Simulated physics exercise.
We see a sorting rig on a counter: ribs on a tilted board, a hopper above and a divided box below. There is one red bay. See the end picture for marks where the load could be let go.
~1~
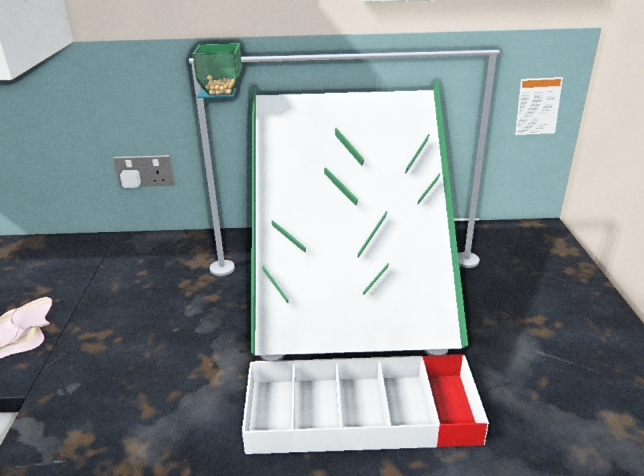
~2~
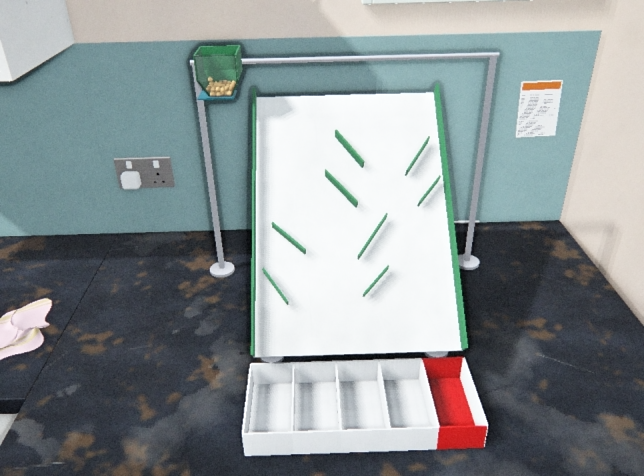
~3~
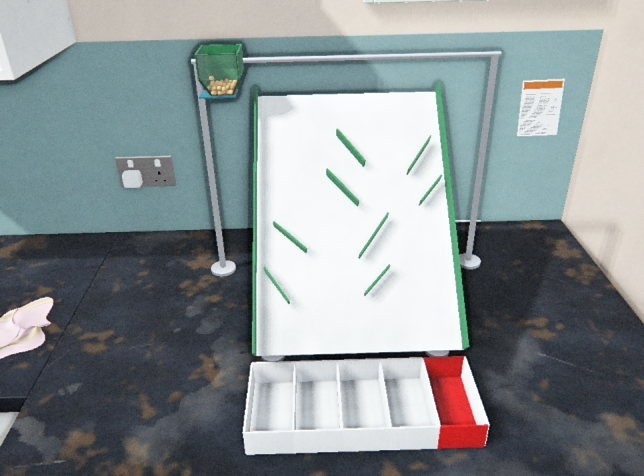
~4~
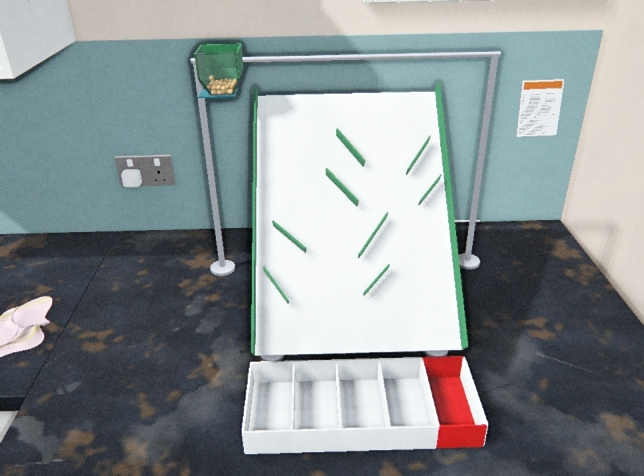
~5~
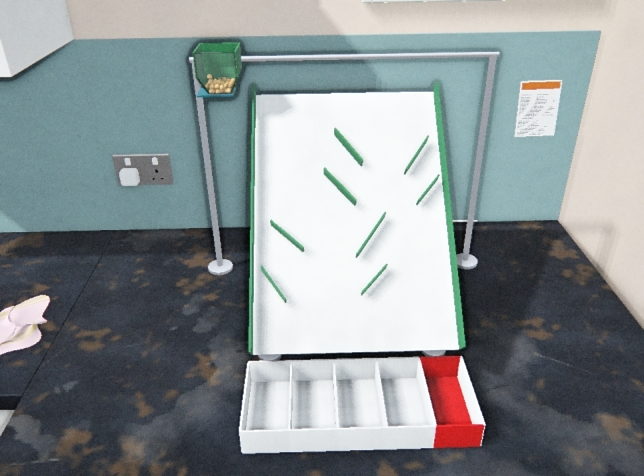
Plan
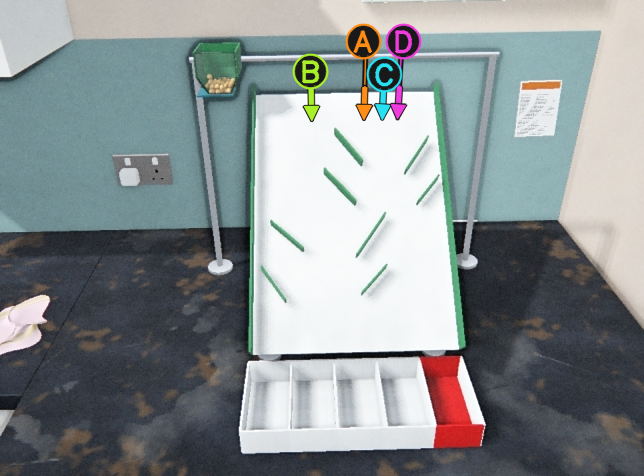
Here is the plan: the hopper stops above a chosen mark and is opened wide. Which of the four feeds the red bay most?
A.
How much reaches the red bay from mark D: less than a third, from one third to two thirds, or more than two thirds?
Less than a third.
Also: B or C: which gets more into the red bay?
That would be C.
On the marked copy, mark A meets the board at (364, 114); mark B meets the board at (311, 115); mark C meets the board at (382, 114); mark D meets the board at (397, 113).
For mark A, close to a third in the red bay, close to half in other bays, a small share outside the box.
For mark B, none at all in the red bay, all but a few in other bays.
For mark C, close to a quarter in the red bay, the bulk in other bays.
For mark D, a small share in the red bay, the bulk in other bays, a small share outside the box.
